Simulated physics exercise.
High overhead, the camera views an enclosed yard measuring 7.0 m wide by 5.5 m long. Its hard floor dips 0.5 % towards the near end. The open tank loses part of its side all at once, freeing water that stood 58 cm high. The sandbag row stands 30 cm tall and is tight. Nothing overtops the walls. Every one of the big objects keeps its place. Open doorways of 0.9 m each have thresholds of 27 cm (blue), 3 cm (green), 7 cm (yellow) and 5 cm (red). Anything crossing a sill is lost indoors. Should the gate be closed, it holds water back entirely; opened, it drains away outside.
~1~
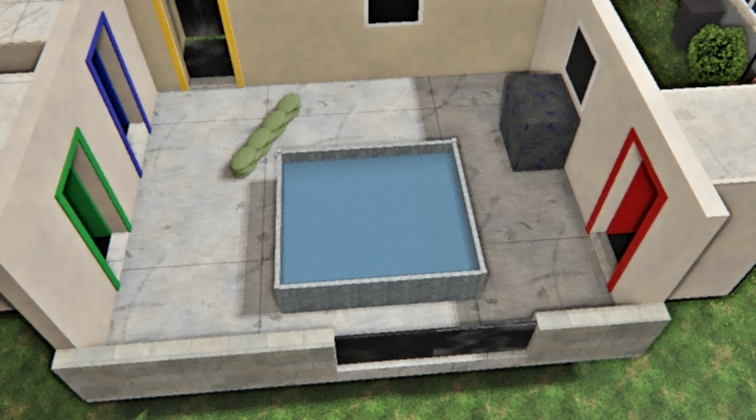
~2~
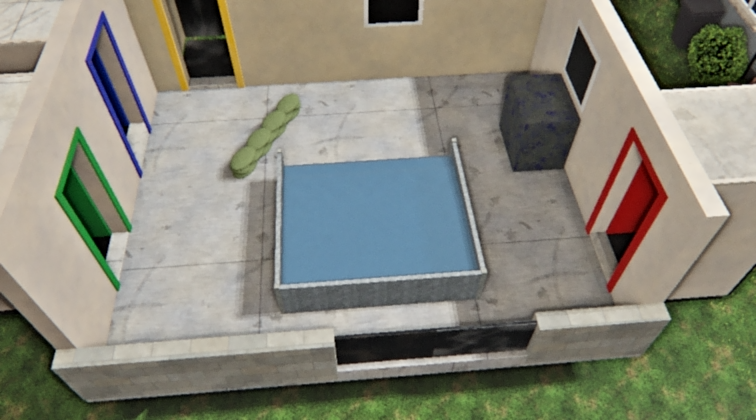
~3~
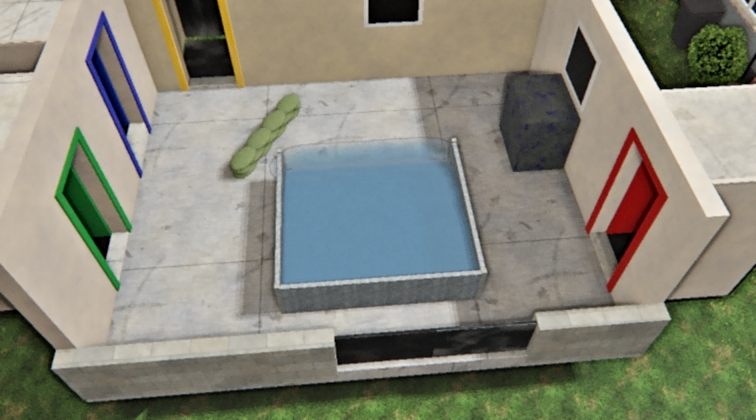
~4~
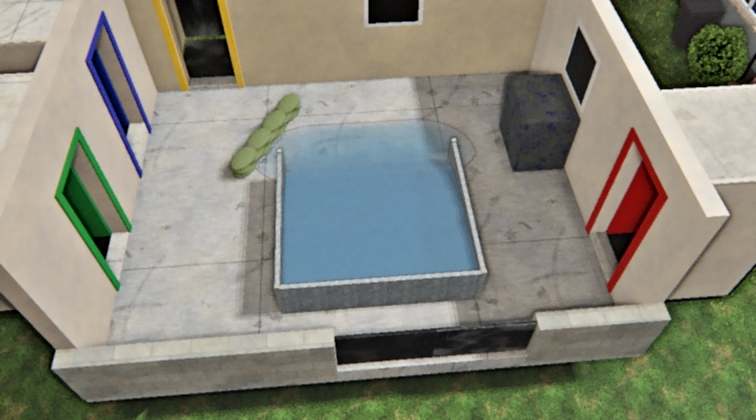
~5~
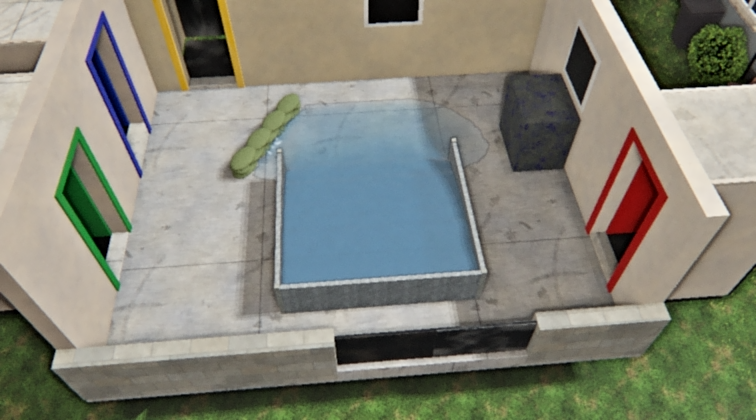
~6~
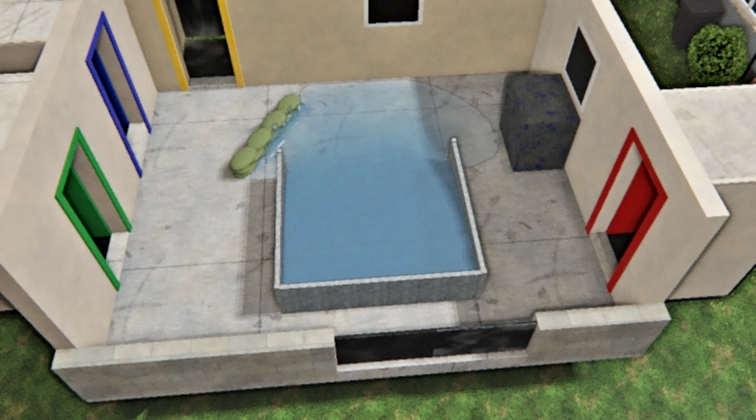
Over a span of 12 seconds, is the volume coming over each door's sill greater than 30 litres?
Blue door: The total remains smaller than the cap. Green door: The total grows larger than the cap. Yellow door: The total remains smaller than the cap. Red door: The total grows larger than the cap.
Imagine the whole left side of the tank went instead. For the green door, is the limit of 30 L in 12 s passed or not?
Well, at green it would be too much.
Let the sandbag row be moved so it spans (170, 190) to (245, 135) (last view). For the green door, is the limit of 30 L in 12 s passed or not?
Outcome - green: Fail.
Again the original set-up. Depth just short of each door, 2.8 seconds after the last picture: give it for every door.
Depths in centimetres - blue: 15, green: 1, yellow: 7, red: 0.
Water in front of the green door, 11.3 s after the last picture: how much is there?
About 11.0 cm deep.
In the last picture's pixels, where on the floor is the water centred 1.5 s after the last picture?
The water's centre sits at about (374, 155).
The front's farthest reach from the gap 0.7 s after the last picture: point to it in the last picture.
I'd put it close to (496, 74).
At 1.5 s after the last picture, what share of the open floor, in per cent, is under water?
Near 40 per cent is wet.
Then, 0.7 s after the last picture water covers 30 % of the floor and is deepest (46 cm) near (335, 89); blue door not reached, green door not reached, yellow door not reached, red door not reached.
Then, 1.5 s after the last picture water covers 40 % of the floor and is deepest (42 cm) near (335, 89); blue door not reached, green door not reached, yellow door 5 cm at the sill, 0 L in, red door not reached.
Then, 2.8 s after the last picture water covers 60 % of the floor and is deepest (48 cm) near (541, 118); blue door 15 cm at the sill, 0 L in, green door not reached, yellow door 7 cm at the sill, 0 L in, red door not reached.
Then, 6.3 s after the last picture water covers 95 % of the floor and is deepest (20 cm) near (536, 325); blue door 6 cm at the sill, 0 L in, green door 3 cm at the sill, 2 L in, yellow door 6 cm at the sill, 2 L in, red door 12 cm at the sill, 15 L in.
Then, 11.3 s after the last picture water covers 95 % of the floor and is deepest (19 cm) near (527, 78); blue door 4 cm at the sill, 0 L in, green door 11 cm at the sill, 76 L in, yellow door 4 cm at the sill, 3 L in, red door 10 cm at the sill, 68 L in.
